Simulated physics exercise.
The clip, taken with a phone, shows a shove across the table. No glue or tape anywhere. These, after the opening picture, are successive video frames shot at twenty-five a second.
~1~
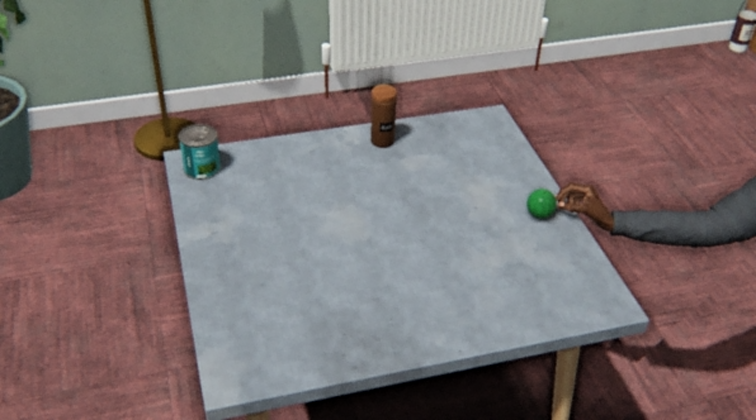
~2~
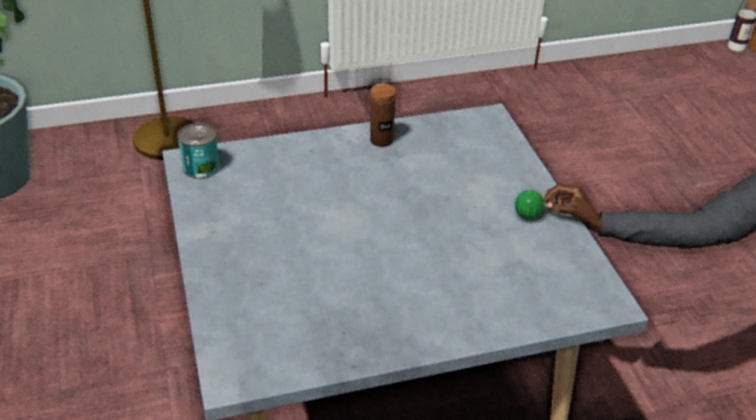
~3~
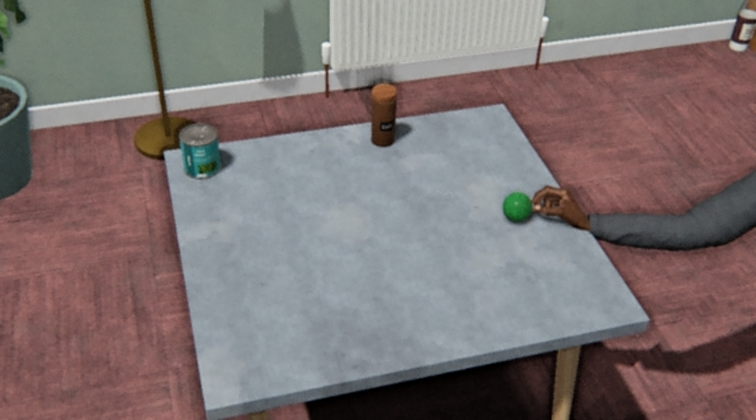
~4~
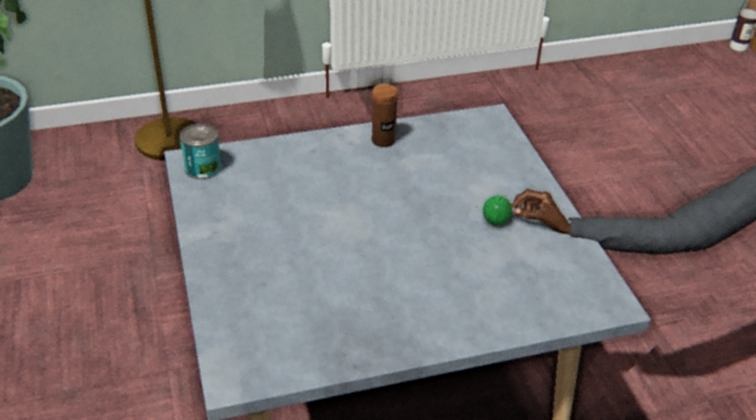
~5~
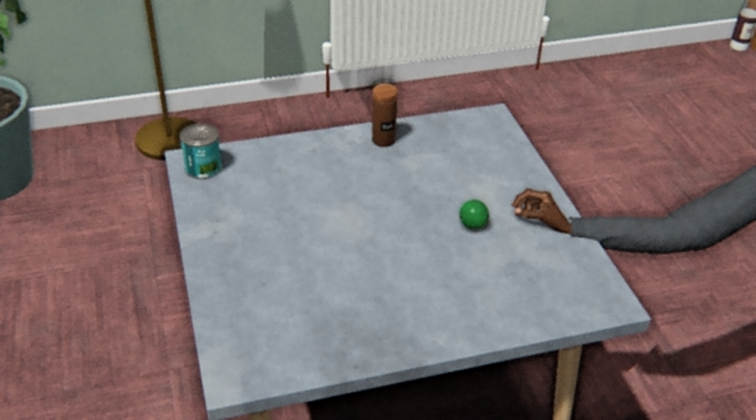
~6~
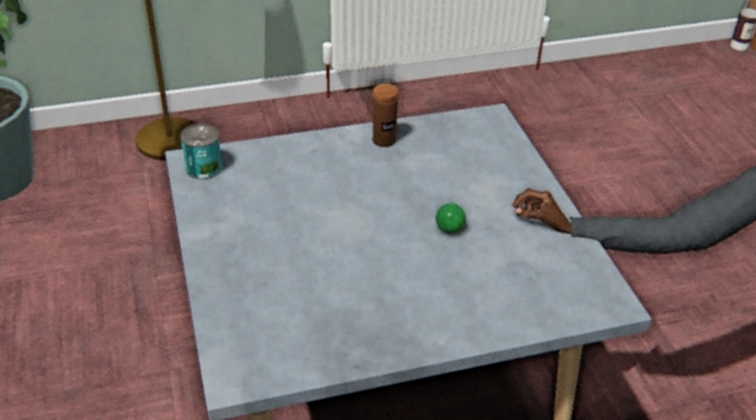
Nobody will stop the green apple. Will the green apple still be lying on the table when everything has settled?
No, it ends up off the table.
Then, 0.20 s after the last picture, green apple rolled well along near (330, 239).
Then, 0.50 s after the last picture, green apple now off the table.
Then, 0.90 s after the last picture, things are still on the move.
By the end, off the table, green apple.
